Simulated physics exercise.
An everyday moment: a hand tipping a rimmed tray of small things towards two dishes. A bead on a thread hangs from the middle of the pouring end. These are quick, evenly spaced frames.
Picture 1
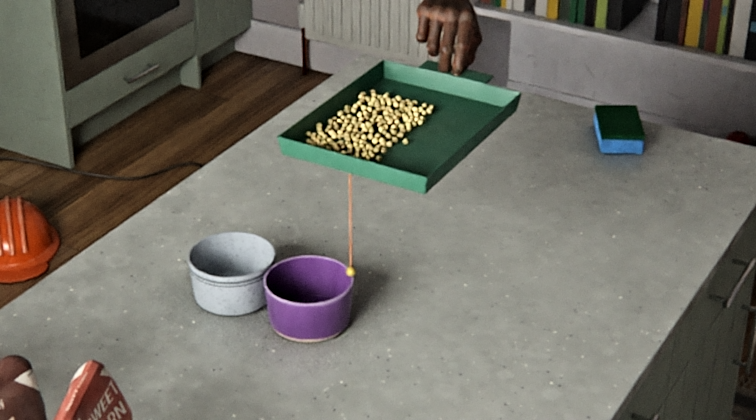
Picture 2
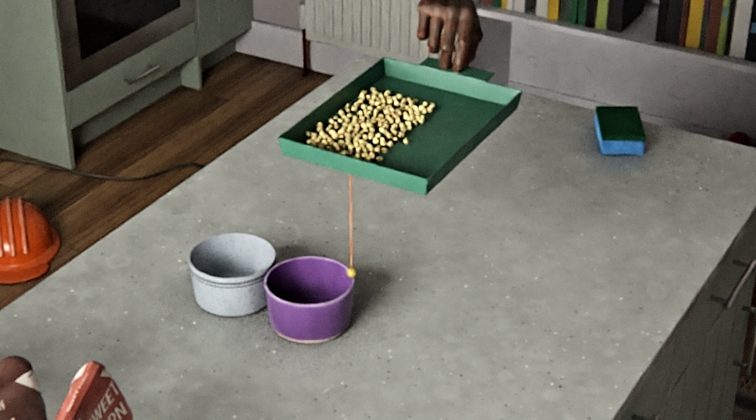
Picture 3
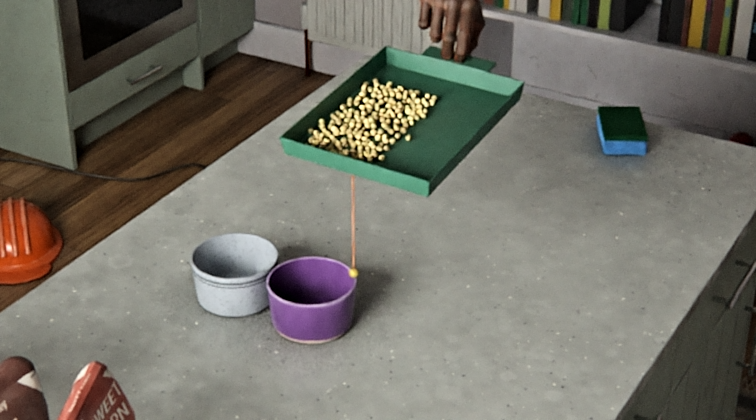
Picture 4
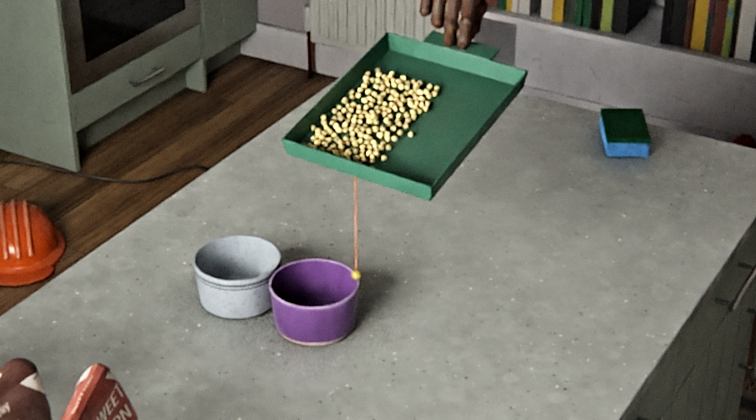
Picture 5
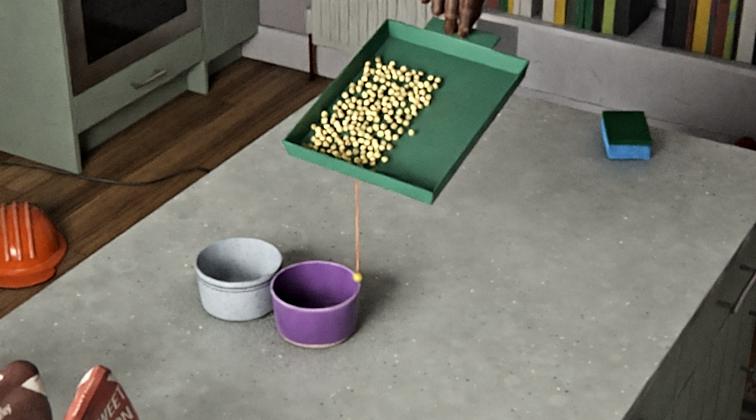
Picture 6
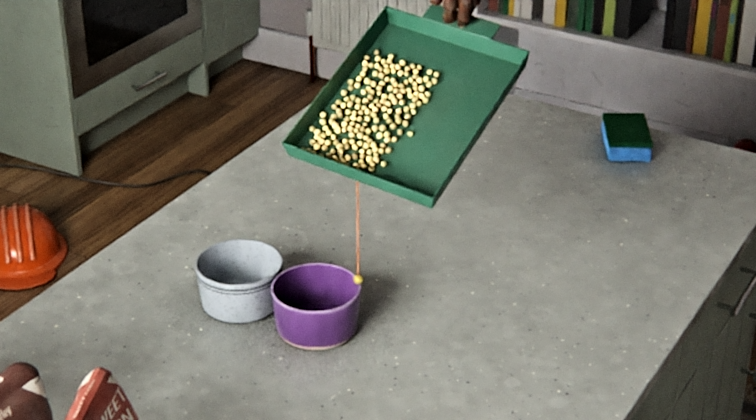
On a kitchen counter, a hand tilts a green tray of soya beans above two dishes.
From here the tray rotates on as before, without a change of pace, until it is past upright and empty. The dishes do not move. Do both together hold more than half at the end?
They take only the smaller part between them.
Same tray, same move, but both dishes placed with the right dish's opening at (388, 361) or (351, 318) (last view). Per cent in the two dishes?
In turn 30 and 40 in a hundred.
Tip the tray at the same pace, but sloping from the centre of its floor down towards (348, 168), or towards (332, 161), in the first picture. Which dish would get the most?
First right, then the right-hand dish.
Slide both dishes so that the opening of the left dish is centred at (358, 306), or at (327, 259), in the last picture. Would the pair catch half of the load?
One: The larger part. Two: Not half.
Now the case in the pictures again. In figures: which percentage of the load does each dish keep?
The left dish has 0 per cent, the right dish has 0.
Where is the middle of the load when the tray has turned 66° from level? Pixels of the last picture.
Around (375, 168).
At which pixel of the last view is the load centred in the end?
Near (391, 382).
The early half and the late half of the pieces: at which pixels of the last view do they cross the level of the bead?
Early half (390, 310), late half (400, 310).
Shortly afterwards, tray tipped steeply; all but a few on the tray; only a few in the air.
Next, tray tipped past a quarter turn; the bulk on the tray; a little outside both; near a quarter in the air.
Some moments later, tray tipped past a quarter turn; the whole lot outside both.
In the end, tray tipped past a quarter turn; none at all in the right dish; none at all in the left dish; the whole lot outside both.
